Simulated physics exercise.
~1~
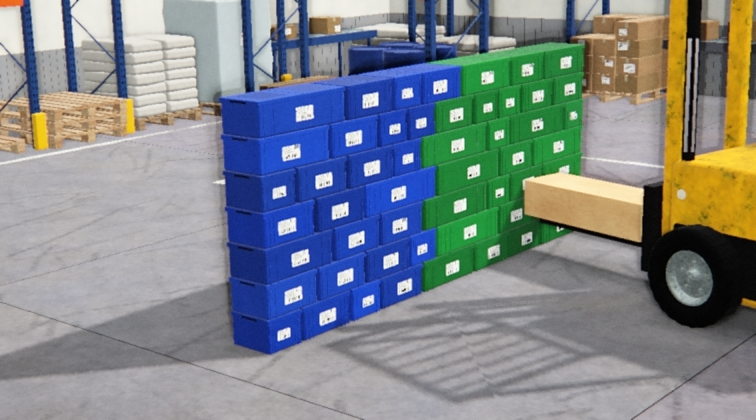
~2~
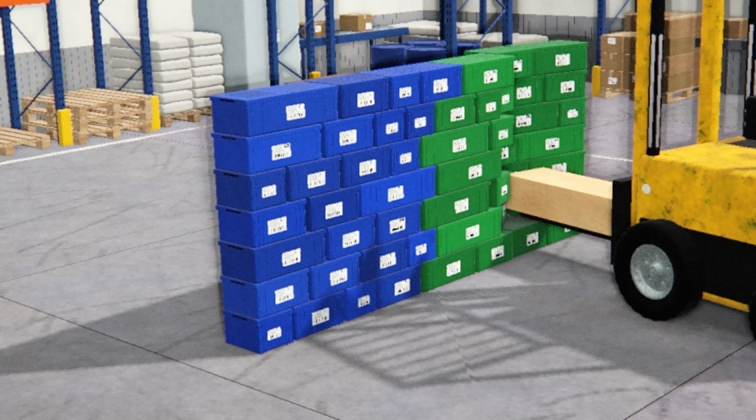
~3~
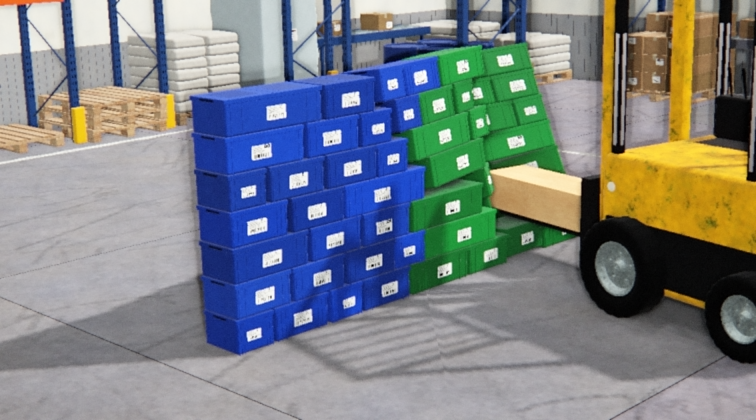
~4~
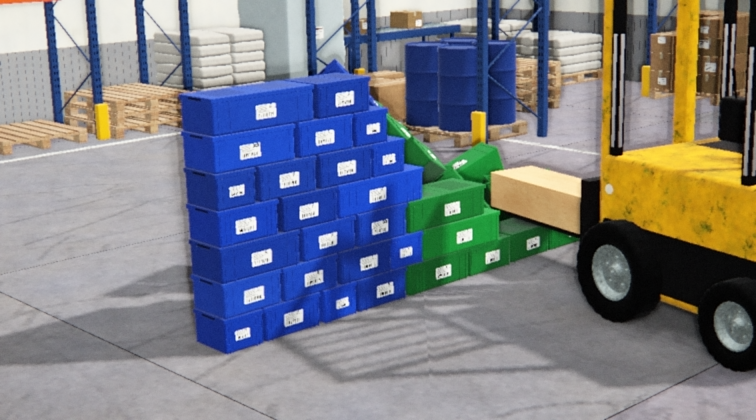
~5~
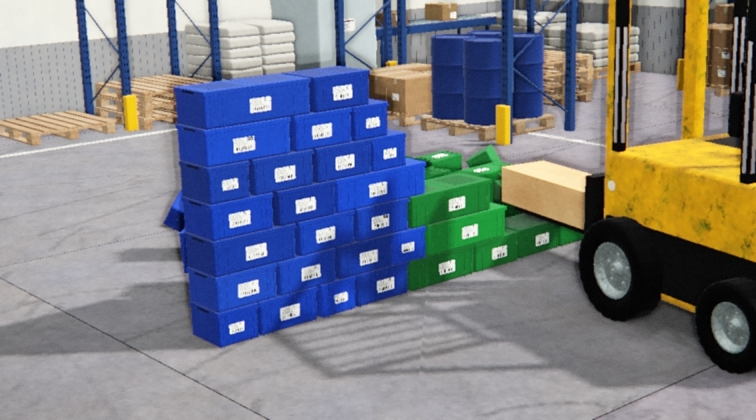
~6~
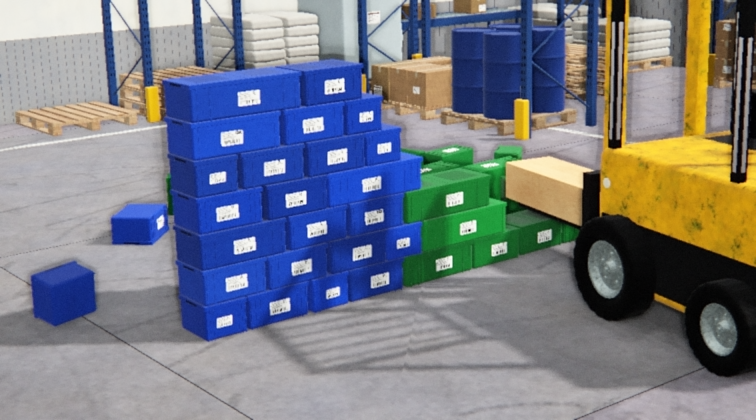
The video shows a yellow lift truck pushing a crated load into the green side of a wall of blue and green totes, toppling the upper green ones backward, while most of the blue section stays standing and a few blue totes fall, two resting on the floor at left.
